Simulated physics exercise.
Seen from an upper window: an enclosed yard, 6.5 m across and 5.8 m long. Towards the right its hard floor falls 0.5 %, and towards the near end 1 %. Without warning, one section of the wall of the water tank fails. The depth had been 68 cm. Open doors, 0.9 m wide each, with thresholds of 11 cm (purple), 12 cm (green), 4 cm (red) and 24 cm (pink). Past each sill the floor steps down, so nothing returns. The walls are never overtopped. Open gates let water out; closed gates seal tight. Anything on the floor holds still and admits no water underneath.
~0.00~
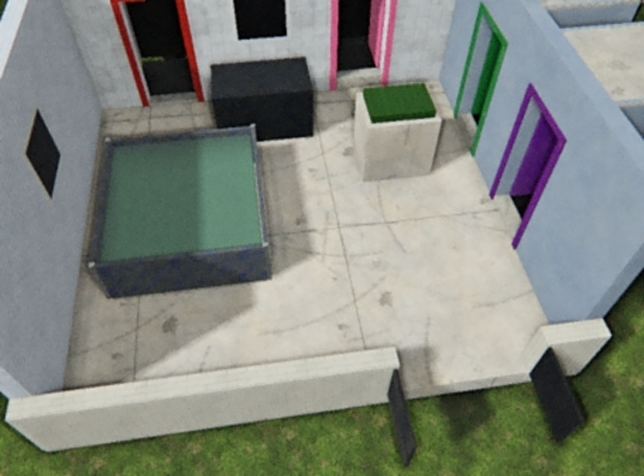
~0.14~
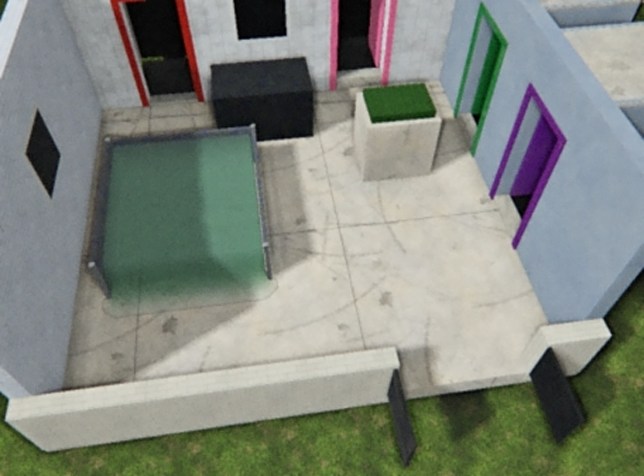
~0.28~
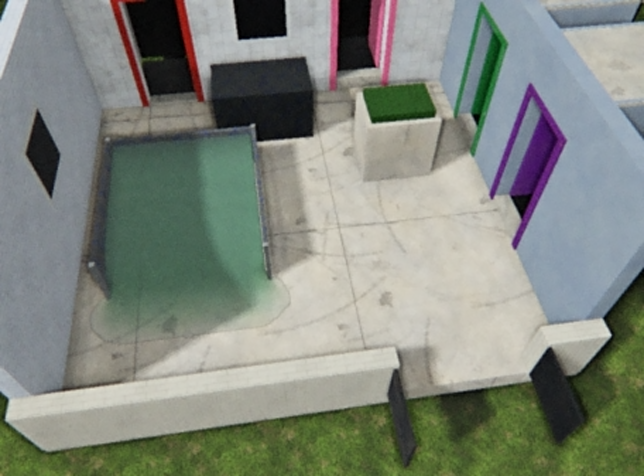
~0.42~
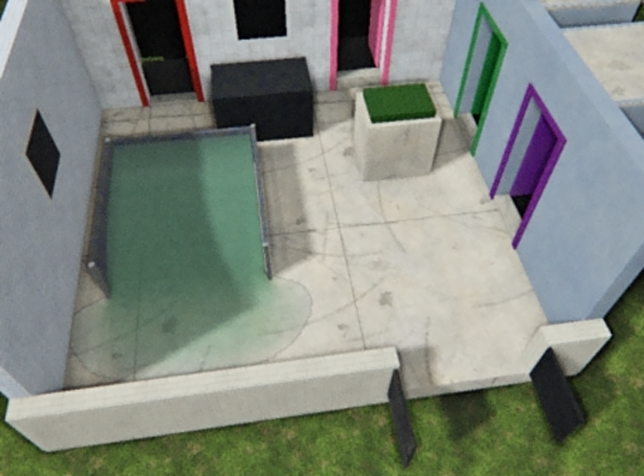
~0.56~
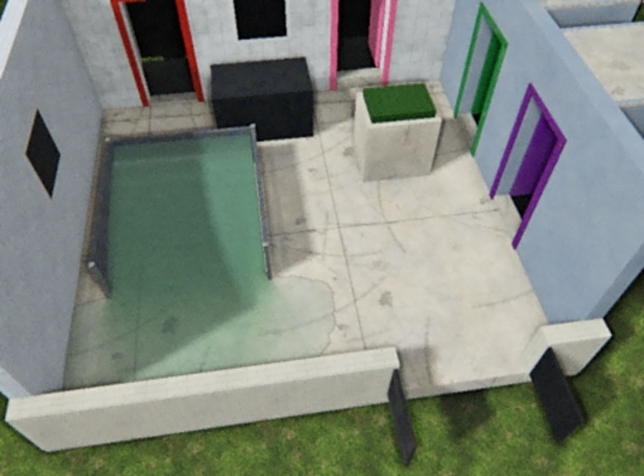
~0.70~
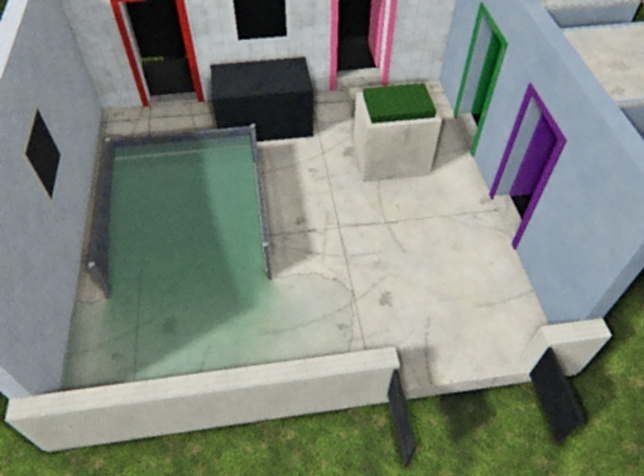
In a walled yard, the water tank's near side gives way and water spreads across the floor.
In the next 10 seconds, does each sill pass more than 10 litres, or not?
The purple door does. The green door does not. The red door does. The pink door does not.
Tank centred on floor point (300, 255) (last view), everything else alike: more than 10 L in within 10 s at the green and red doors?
Then: Green below, red above.
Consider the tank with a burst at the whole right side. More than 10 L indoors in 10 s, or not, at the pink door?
Against the limit, pink does not exceed it.
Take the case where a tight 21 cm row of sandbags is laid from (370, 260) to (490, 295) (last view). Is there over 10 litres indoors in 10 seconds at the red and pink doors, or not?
Note - red: Limit exceeded; pink: Limit held.
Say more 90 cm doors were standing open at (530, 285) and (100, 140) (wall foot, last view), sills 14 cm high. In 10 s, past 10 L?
Door 1: Limit broken; door 2: Limit not reached.
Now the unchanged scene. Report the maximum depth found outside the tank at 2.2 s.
Depth: Approx. 50 cm.
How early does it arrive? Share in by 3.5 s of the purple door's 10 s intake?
About 10%.
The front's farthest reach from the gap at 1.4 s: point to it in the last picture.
That lands around (446, 365) in the last picture.
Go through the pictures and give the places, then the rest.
The water tank at (182, 193) is whole and still, 68 cm deep, in the first frame.
Water pours out at (188, 277) and has run 1.2 m, to (274, 281); typically 8 cm deep outside, 68 cm at the water tank's back, in the second frame.
The front is at (281, 306), 1.3 m from the gap at (188, 278); 1.6 m2 of floor is under water; 68 cm left at the back of the water tank, in the third frame.
The front is at (297, 327), 1.7 m from the gap at (189, 279); 3.3 m2 of floor is under water; 68 cm left at the back of the water tank, in the fourth frame.
The front is at a hidden place, 2.1 m from the gap at (189, 279); 5.2 m2 of floor is under water; 64 cm left at the back of the water tank, in the fifth frame.
The front is at a hidden place, 2.4 m from the gap at (189, 279); 5.6 m2 of floor is under water; 58 cm left at the back of the water tank, in the sixth frame.
After 1.4 s water covers 25 % of the floor and is deepest (56 cm) near (75, 417); purple door not reached, green door not reached, red door not reached, pink door not reached.
After 2.2 s water covers 35 % of the floor and is deepest (50 cm) near (75, 417); purple door not reached, green door not reached, red door not reached, pink door not reached.
After 3.5 s water covers 60 % of the floor and is deepest (34 cm) near (103, 112); purple door 17 cm at the sill, 4 L in, green door not reached, red door not reached, pink door not reached.
After 6.0 s water covers 80 % of the floor and is deepest (22 cm) near (439, 95); purple door 15 cm at the sill, 49 L in, green door 10 cm at the sill, 0 L in, red door 7 cm at the sill, 30 L in, pink door 13 cm at the sill, 0 L in.
After 10.0 s water covers 95 % of the floor and is deepest (18 cm) near (295, 386); purple door 8 cm at the sill, 58 L in, green door 10 cm at the sill, 0 L in, red door 4 cm at the sill, 40 L in, pink door 9 cm at the sill, 0 L in.
